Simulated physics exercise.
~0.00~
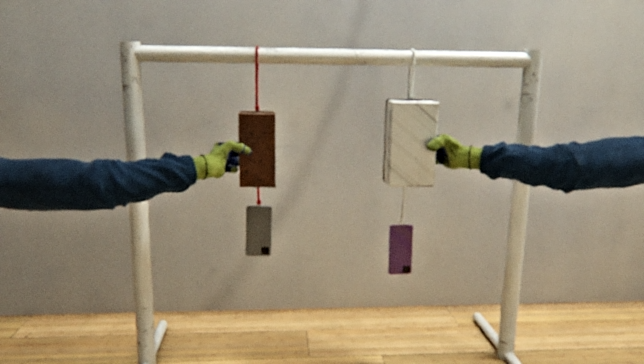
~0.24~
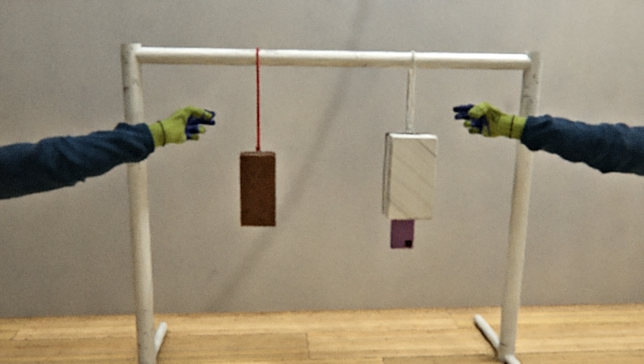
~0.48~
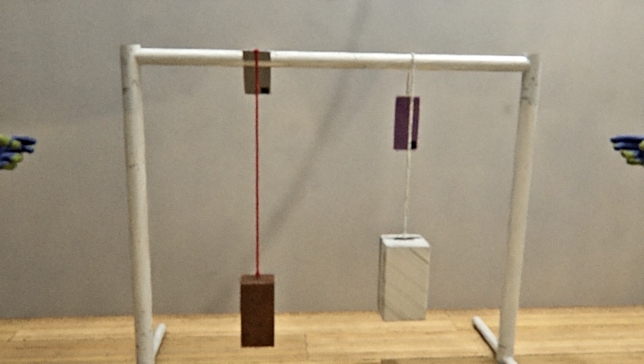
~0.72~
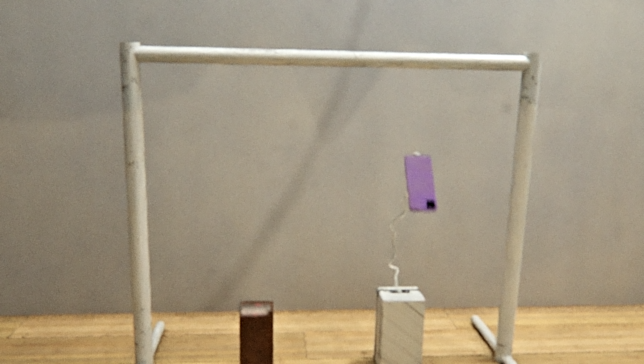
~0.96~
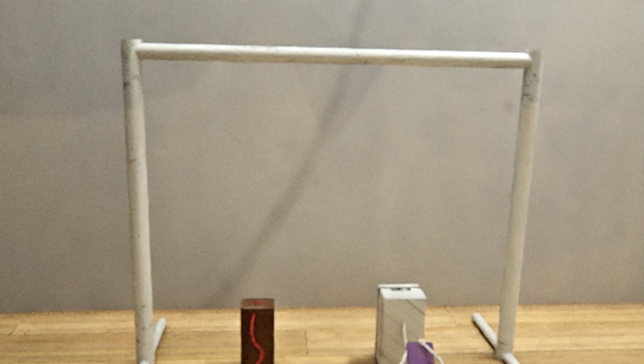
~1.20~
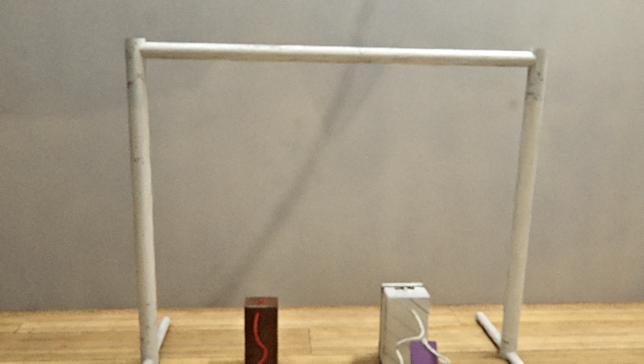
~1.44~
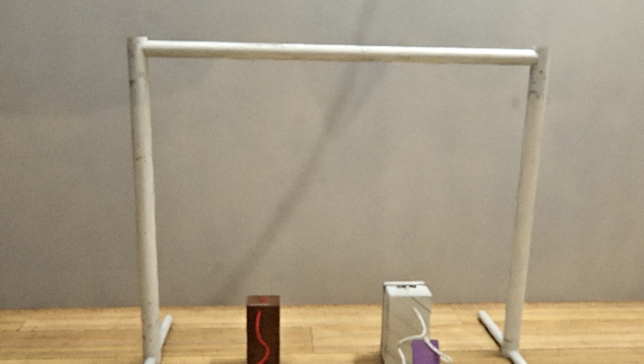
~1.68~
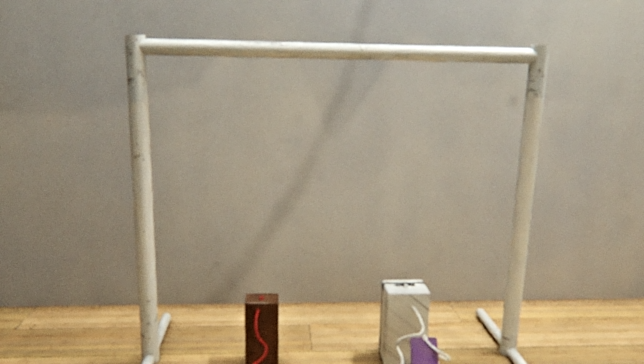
Brown brick and white case dropping to the floor as gloved hands let go, their phone counterweights rising, then falling behind them.
